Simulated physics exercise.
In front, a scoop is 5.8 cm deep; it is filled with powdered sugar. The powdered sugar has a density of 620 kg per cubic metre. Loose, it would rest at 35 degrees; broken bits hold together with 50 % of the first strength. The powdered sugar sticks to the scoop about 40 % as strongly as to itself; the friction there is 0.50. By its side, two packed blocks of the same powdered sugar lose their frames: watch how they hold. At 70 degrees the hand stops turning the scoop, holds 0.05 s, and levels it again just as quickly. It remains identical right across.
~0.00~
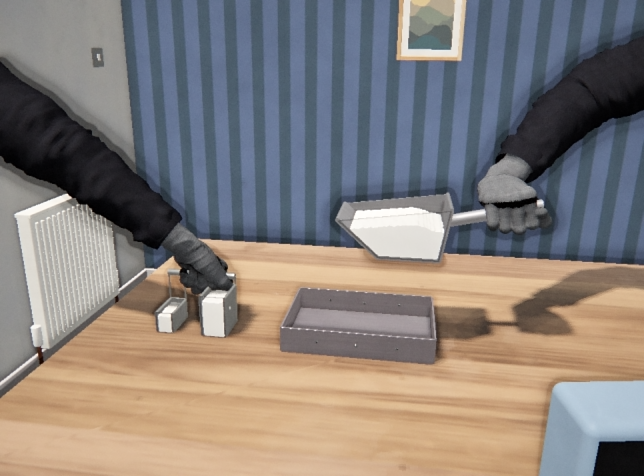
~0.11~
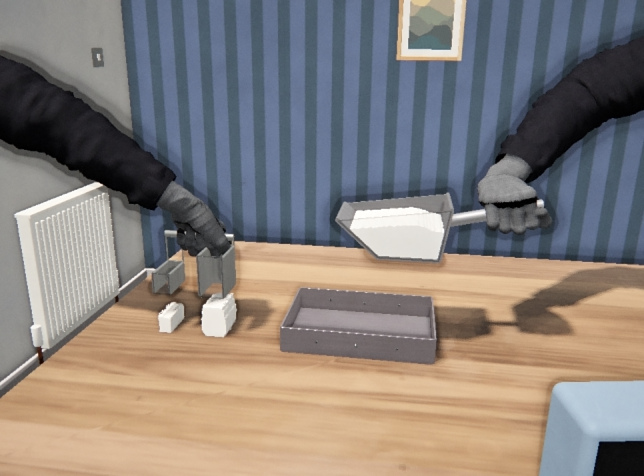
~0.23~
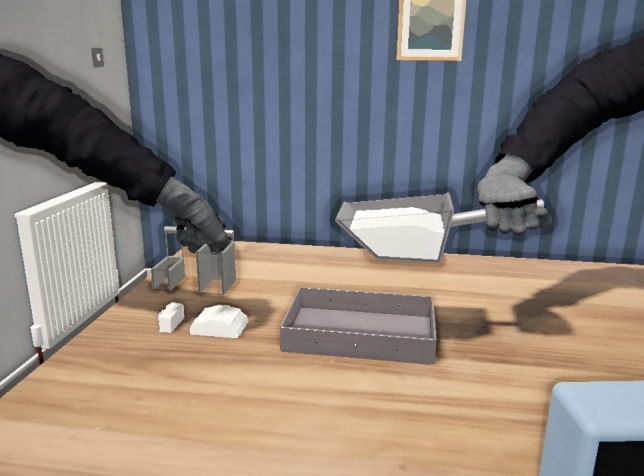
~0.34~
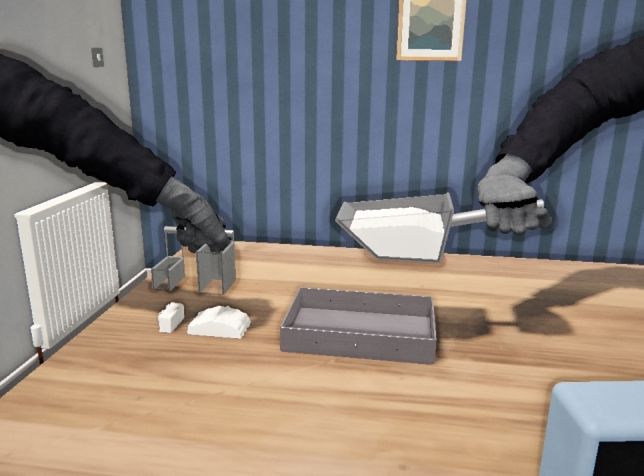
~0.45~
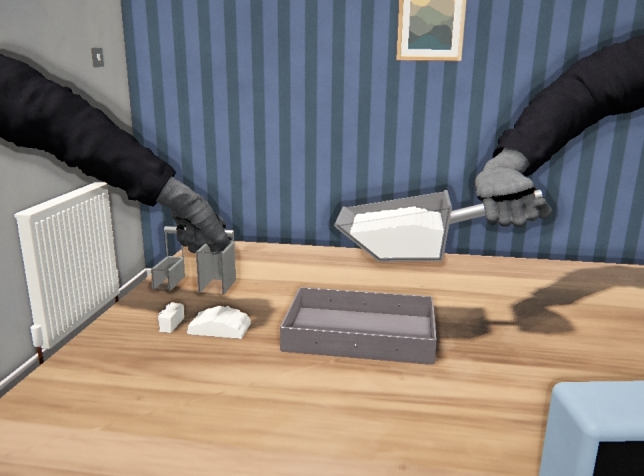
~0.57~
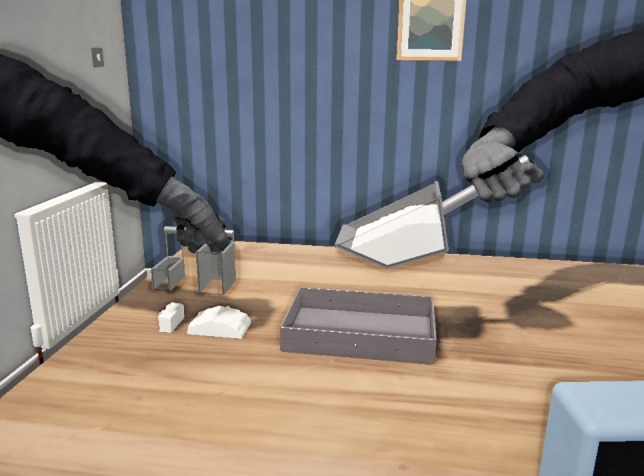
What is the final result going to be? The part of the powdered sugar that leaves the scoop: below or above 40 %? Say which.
The answer is above.
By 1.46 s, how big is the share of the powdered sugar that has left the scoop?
Close to 50 percent.
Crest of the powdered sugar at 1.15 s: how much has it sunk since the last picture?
The difference comes to roughly 4.5 cm.
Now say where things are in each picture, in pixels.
Lip at (339, 219), tilt 0 degrees; top of the powdered sugar at (414, 225); blocks stand 3.2 cm, 6.6 cm (left to right), in the first picture.
Lip at (339, 219), tilt 0 degrees; top of the powdered sugar at (414, 225); blocks stand 3.1 cm, 5.7 cm (left to right), in the second picture.
Lip at (339, 219), tilt 0 degrees; top of the powdered sugar at (414, 225); blocks stand 3.1 cm, 3.3 cm (left to right), in the third picture.
Lip at (339, 219), tilt 0 degrees; top of the powdered sugar at (414, 225); blocks stand 3.1 cm, 3.1 cm (left to right), in the fourth picture.
Lip at (338, 224), tilt 4 degrees; top of the powdered sugar at (413, 225); blocks stand 3.1 cm, 3.1 cm (left to right), in the fifth picture.
Lip at (337, 243), tilt 21 degrees; top of the powdered sugar at (440, 222); blocks stand 3.1 cm, 3.1 cm (left to right), in the sixth picture.
After 0.83 s, the scoop is at 64 degrees and 0 % has left it.
After 1.15 s, the scoop is at 57 degrees and 46 % has left it.
After 1.46 s, the scoop is at 6 degrees and 51 % has left it.
After 1.78 s, the scoop is at 0 degrees and 52 % has left it.
After 1.92 s, at the end, the scoop is at 0 degrees and 52 % has left it.
